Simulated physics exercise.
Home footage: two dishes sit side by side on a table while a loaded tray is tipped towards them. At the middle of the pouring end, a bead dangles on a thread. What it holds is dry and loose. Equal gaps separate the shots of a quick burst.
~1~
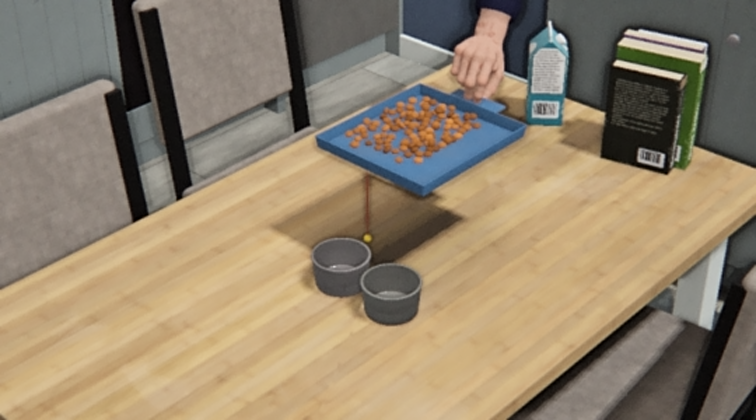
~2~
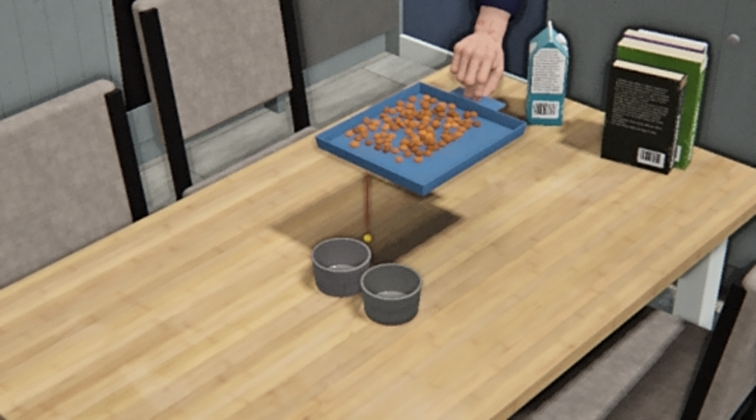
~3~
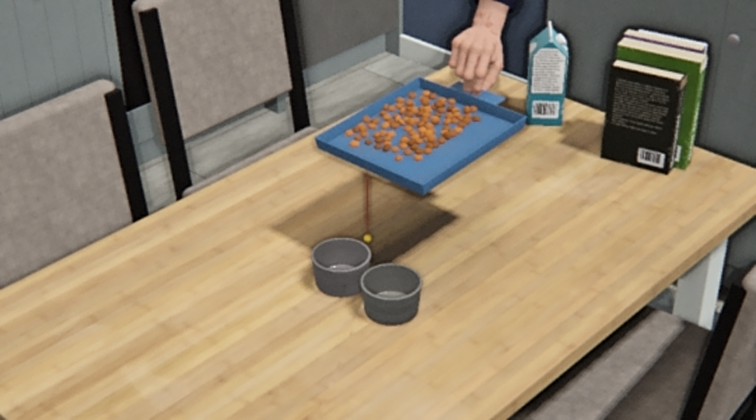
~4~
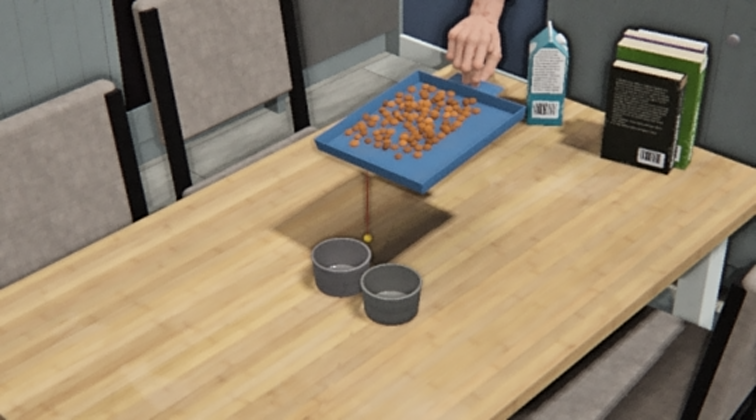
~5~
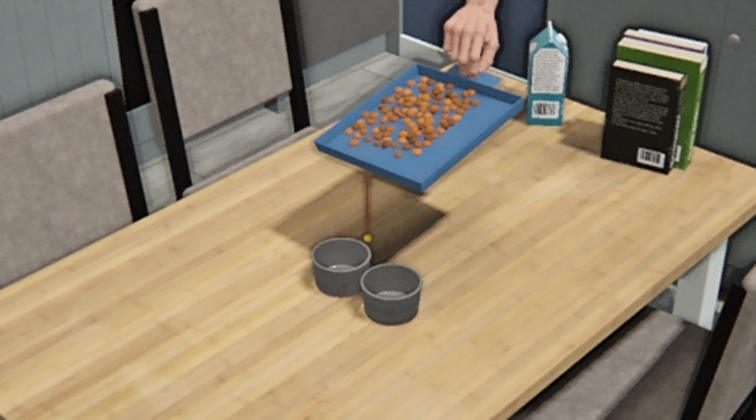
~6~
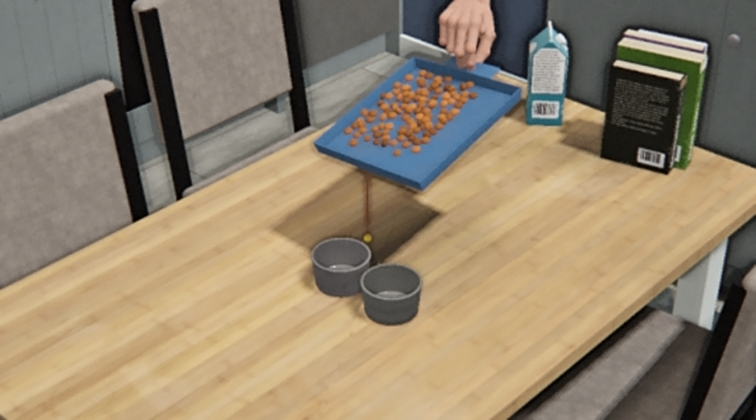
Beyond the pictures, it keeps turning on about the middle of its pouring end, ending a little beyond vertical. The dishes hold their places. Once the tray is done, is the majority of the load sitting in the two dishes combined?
No, only a minority is there.
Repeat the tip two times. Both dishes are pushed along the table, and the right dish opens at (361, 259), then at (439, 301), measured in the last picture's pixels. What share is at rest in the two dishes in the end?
Around 80 % followed by around 0 %.
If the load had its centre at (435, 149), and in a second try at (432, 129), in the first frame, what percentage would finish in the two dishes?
You'd get 40 % the first time and 30 % the second.
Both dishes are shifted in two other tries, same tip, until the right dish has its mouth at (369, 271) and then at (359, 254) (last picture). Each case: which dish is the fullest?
The one at left, then the one at left.
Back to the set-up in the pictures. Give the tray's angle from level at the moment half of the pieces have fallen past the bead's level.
That happens at around 100°.
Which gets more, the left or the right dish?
I'd say more ends in the left-side one.
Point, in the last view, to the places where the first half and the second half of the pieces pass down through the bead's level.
Roughly at (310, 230) first, and then at (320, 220).
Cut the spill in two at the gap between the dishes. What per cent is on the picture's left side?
Roughly 100 in a hundred.
Just after the last frame, tray tipped steeply; every one on the tray.
A moment on, tray tipped right over; roughly a third on the tray; about a tenth in the left dish; roughly a quarter outside both; roughly a quarter in the air.
Further on, tray tipped past a quarter turn; roughly a quarter in the left dish; the larger part outside both.
When it is over, tray tipped past a quarter turn; not one in the right dish; roughly a quarter in the left dish; the larger part outside both.
